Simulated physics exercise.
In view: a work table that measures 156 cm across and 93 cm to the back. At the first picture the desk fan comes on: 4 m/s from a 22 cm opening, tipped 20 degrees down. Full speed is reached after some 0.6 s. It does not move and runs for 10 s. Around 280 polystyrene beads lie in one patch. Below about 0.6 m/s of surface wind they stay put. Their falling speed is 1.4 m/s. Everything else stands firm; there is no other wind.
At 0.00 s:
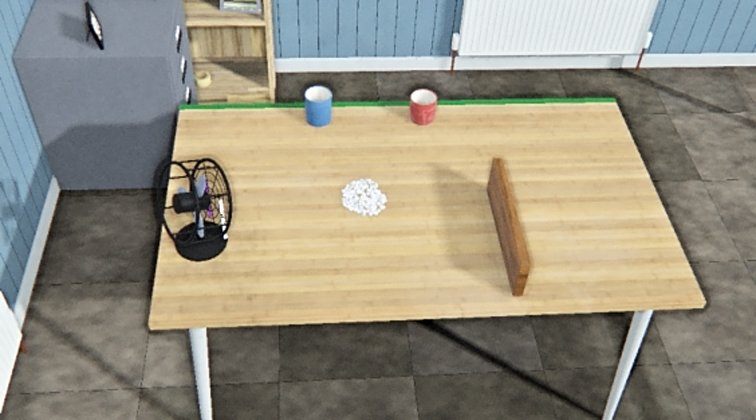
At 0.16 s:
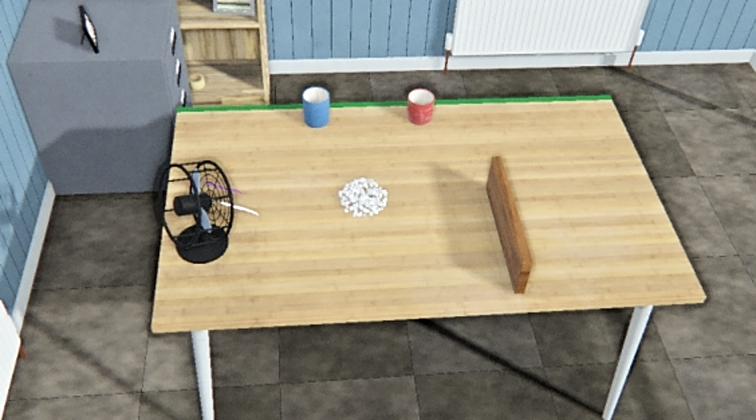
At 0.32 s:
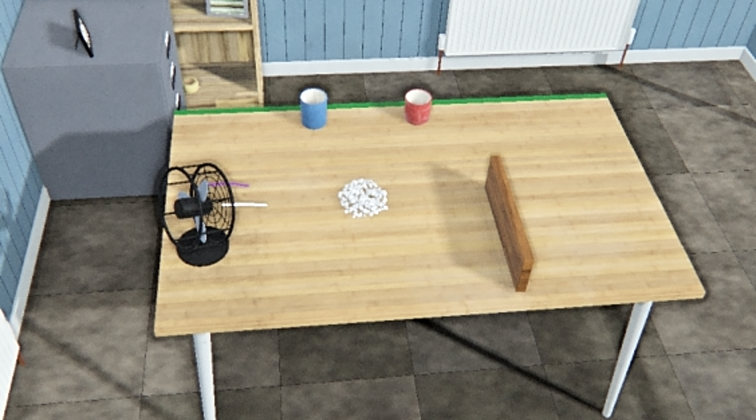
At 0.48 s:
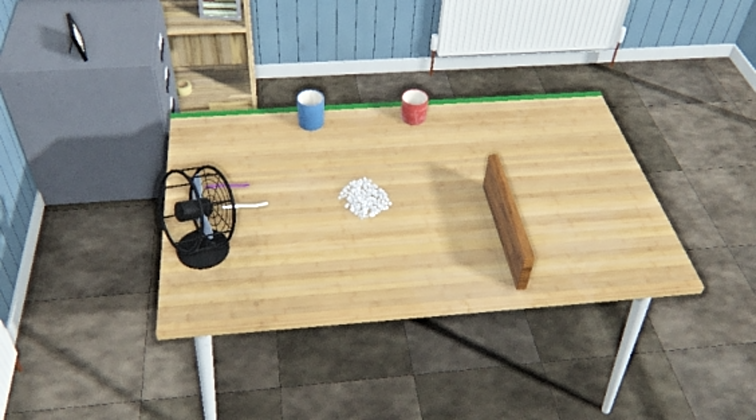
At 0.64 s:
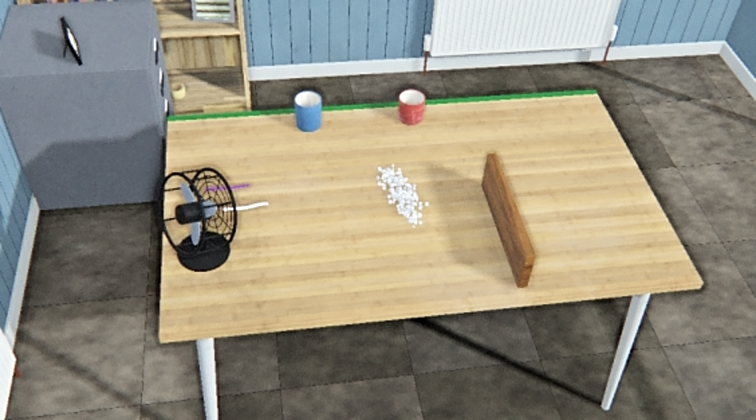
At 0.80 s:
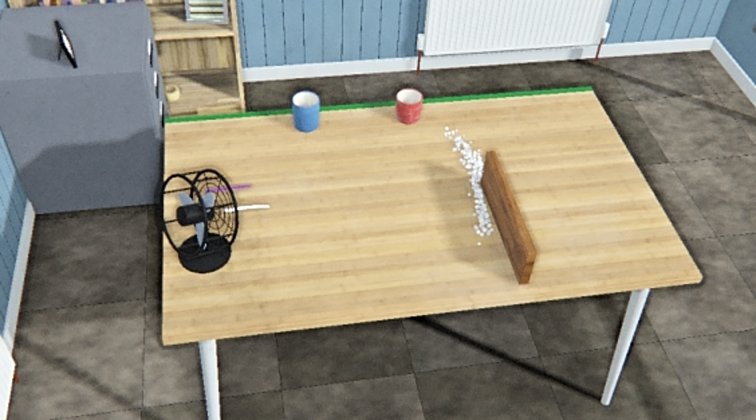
A light wooden table with a green back edge stands on dark tiles in a blue-walled room, seen from above as the view drifts slightly. A black fan sits at the left, white beads lie mid-table, a brown board stands at the right, and blue and red mugs sit behind. The fan's ribbons stream out, then the beads slide rightward, spreading into a band along the board.
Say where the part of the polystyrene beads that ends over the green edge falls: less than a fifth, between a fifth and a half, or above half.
By then less than a fifth are over the green edge.
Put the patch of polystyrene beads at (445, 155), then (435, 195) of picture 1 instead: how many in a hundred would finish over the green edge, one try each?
In that order: 40 %, 0 %.
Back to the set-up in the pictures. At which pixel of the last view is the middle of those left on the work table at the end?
Around (602, 177).
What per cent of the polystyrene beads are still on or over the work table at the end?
Near 20 %.
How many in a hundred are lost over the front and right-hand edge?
Roughly 30 % front, 40 % right-hand.
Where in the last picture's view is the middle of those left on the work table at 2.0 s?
At about (585, 179).
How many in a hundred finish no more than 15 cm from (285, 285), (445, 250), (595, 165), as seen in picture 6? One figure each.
In turn about 0 %, 0 %, 15 %.
After 2.0 s the count stands so, 5 % are over the green edge; the middle of those still in play is near (585, 179).
After 3.2 s the count stands so, 5 % are over the green edge; the middle of those still in play is near (599, 177).
After 5.5 s the count stands so, 5 % are over the green edge; the middle of those still in play is near (599, 177).
After 10.0 s, at the end, 5 % are over the green edge; the middle of those still in play is near (602, 177).
